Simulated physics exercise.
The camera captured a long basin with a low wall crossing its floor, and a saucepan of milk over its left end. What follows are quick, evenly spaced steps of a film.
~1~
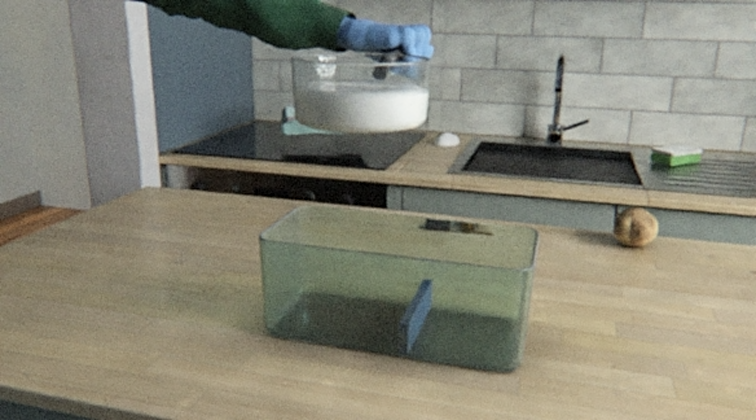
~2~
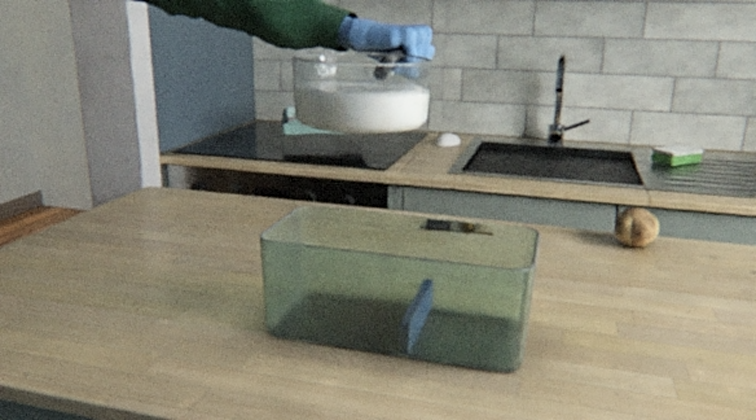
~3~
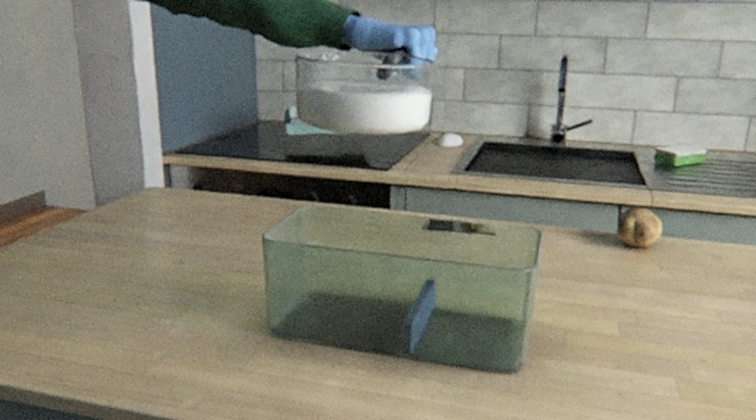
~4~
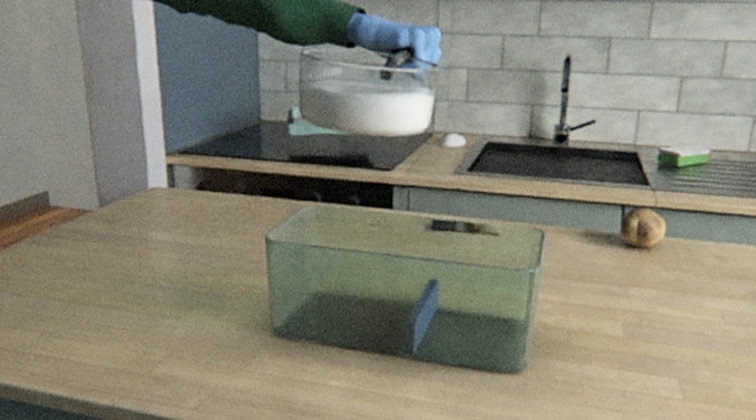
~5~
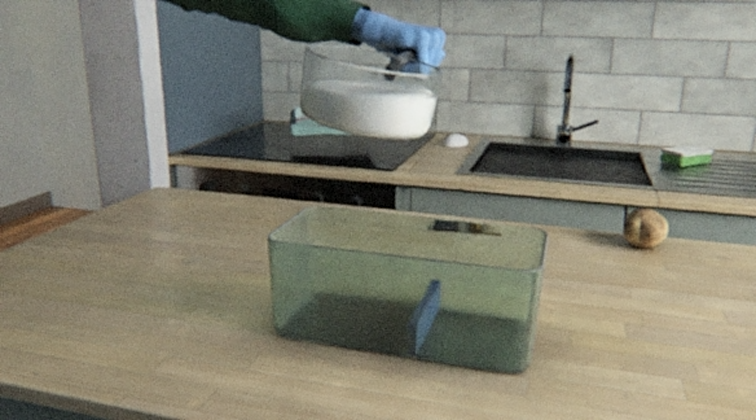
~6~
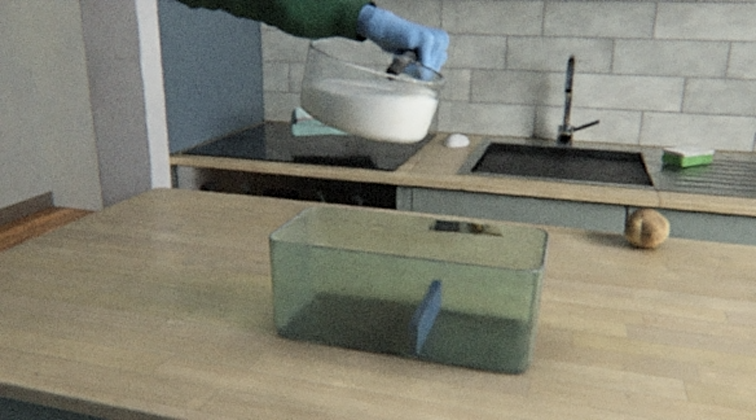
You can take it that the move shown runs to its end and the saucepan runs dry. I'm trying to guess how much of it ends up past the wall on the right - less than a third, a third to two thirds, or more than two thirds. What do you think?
I expect what gathers right of the wall to rise past two thirds.
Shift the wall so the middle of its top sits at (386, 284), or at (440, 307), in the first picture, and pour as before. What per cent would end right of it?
It works out to around 95 per cent for the first and around 60 per cent for the second.
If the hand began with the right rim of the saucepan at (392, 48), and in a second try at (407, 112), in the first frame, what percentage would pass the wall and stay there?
Close to 60 % for the first start and close to 65 % for the second.
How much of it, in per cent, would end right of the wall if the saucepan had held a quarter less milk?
Some 90 parts in a hundred, give or take.
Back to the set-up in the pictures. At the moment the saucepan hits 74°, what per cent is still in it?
Around 55 percent remains.
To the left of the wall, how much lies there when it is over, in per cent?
Roughly 10 %.
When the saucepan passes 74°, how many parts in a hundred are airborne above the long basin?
Around 40 %.
A moment on, the saucepan is tipped part way and 54 per cent is still to pour, 0 is left of the wall and 5 right of it.
Next, the saucepan is tipped right over and 12 per cent is still to pour, 4 is left of the wall and 70 right of it.
Then the saucepan is tipped right over and 1 per cent is still to pour, 10 is left of the wall and 85 right of it.
Later the saucepan is tipped right over and 0 per cent is still to pour, 11 is left of the wall and 87 right of it.
In the end 11 per cent lies left of the wall, 88 right of it and 2 outside.
